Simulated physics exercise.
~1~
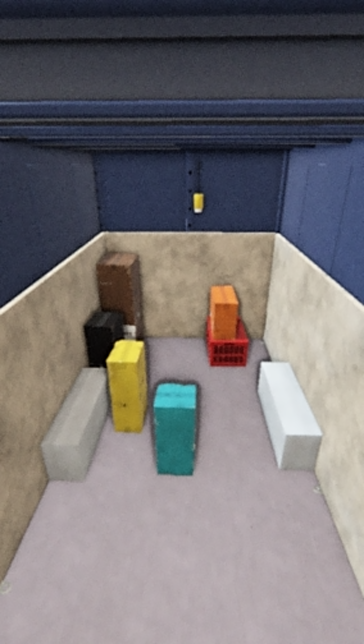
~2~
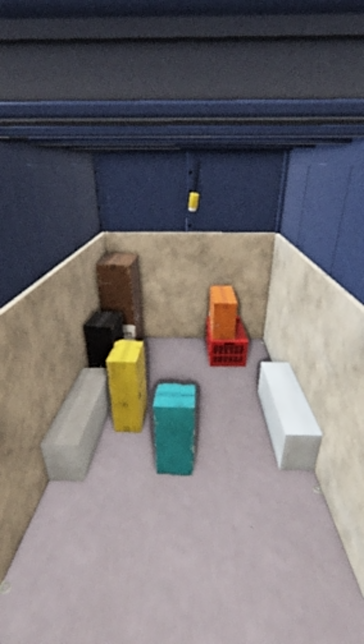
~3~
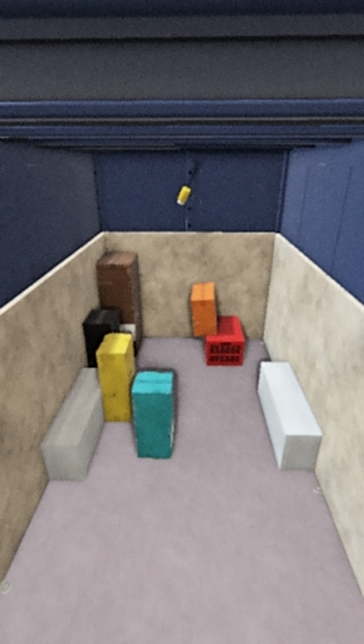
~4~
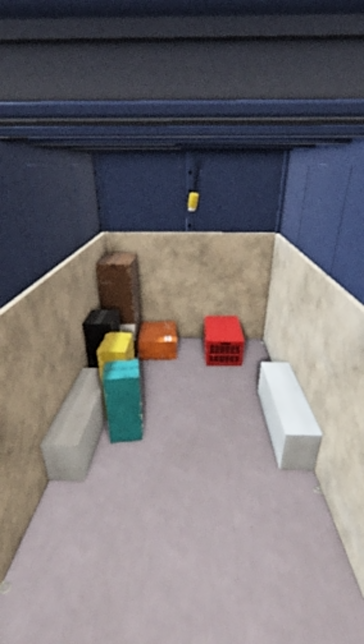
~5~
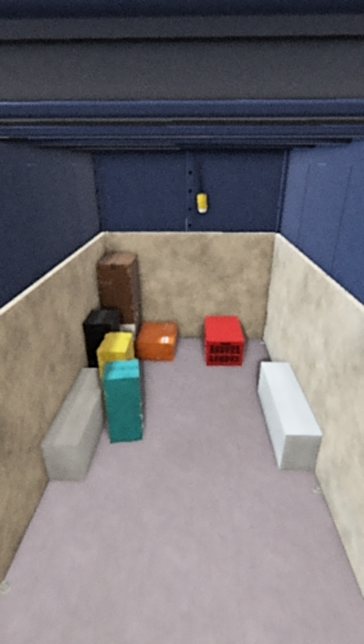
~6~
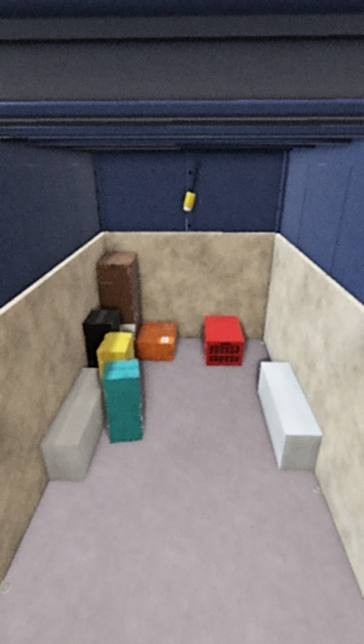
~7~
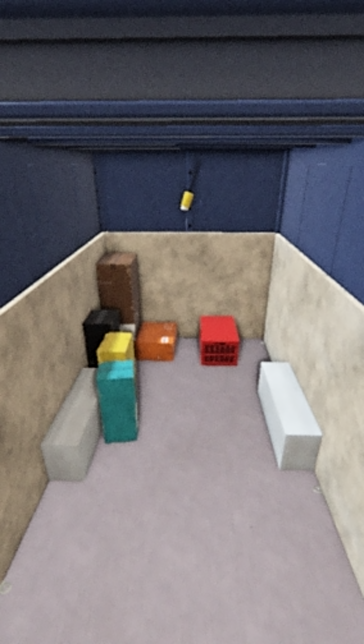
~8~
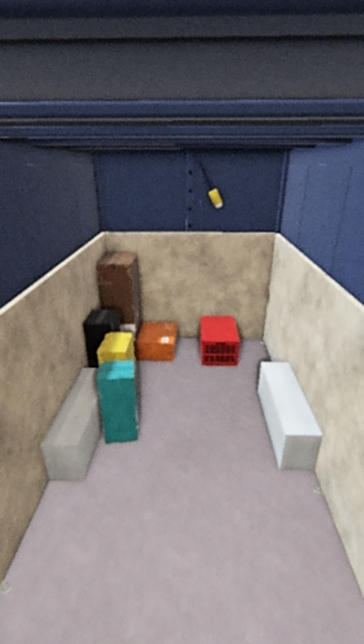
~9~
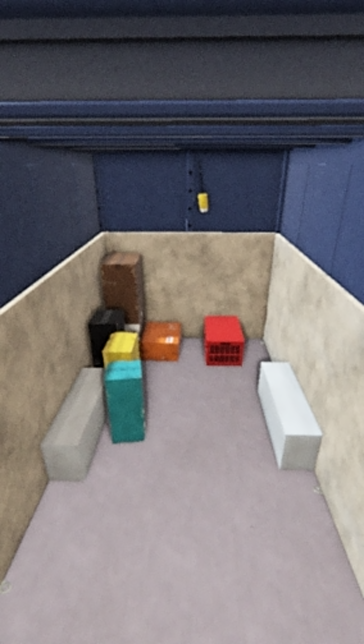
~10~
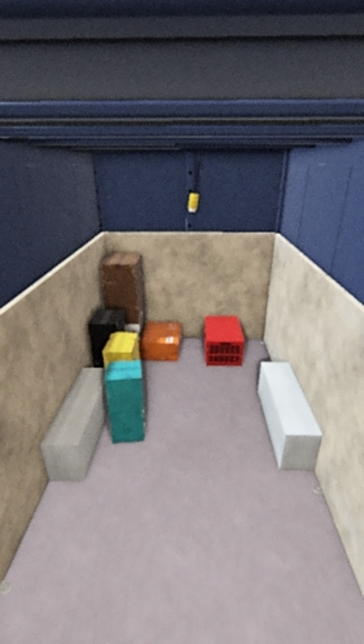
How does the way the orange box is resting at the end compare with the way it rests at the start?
At the start the orange box stands upright on top of the red crate, but by the end it is lying on its side on the floor to the left of the crate.
